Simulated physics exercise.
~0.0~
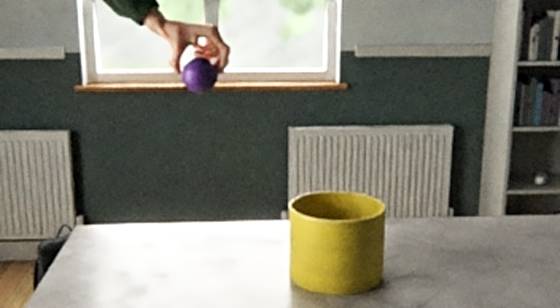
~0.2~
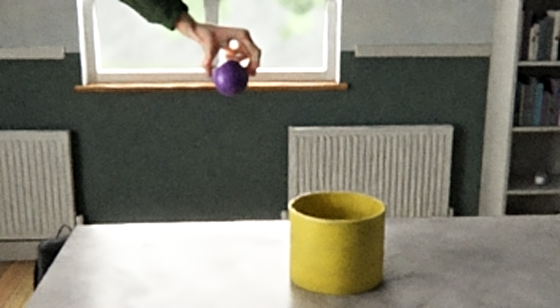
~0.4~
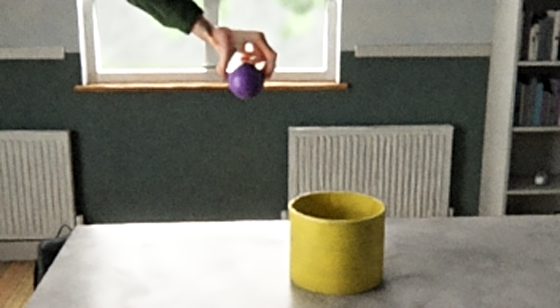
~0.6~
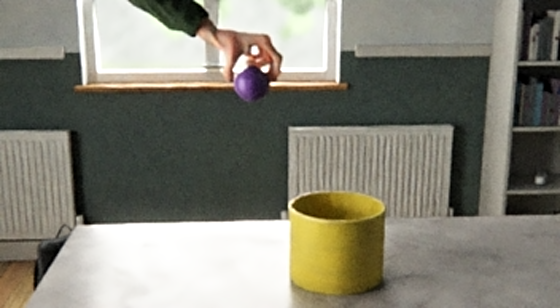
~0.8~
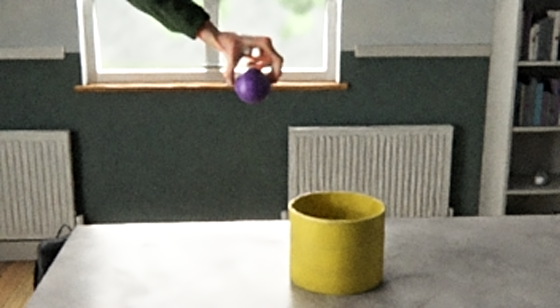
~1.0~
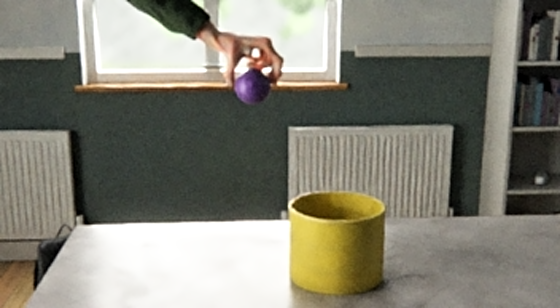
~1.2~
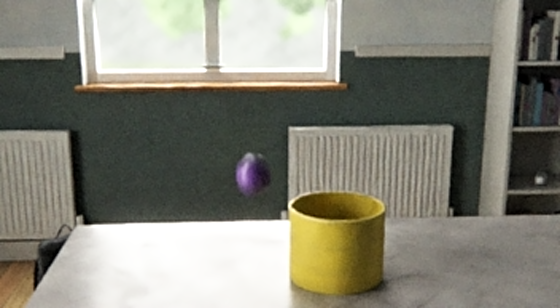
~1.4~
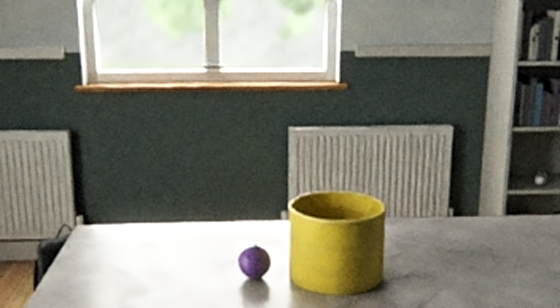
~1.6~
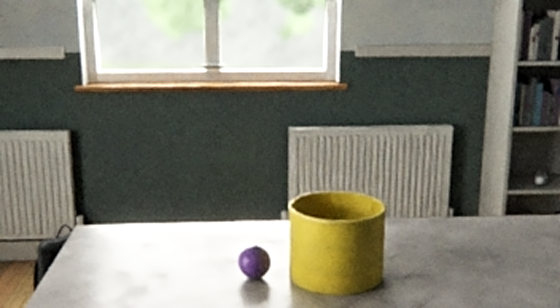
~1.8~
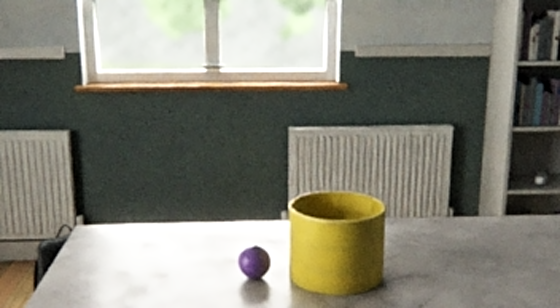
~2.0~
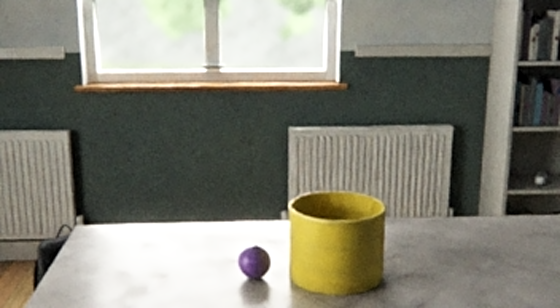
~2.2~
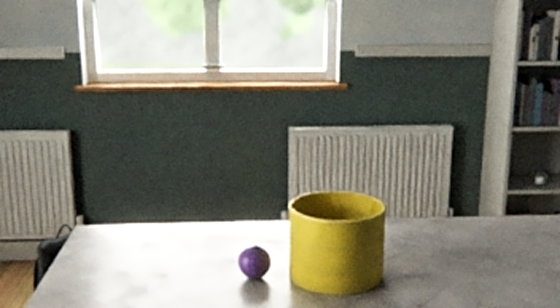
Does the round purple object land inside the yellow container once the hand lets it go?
No, it drops to the left of the yellow container and comes to rest on the table outside it.
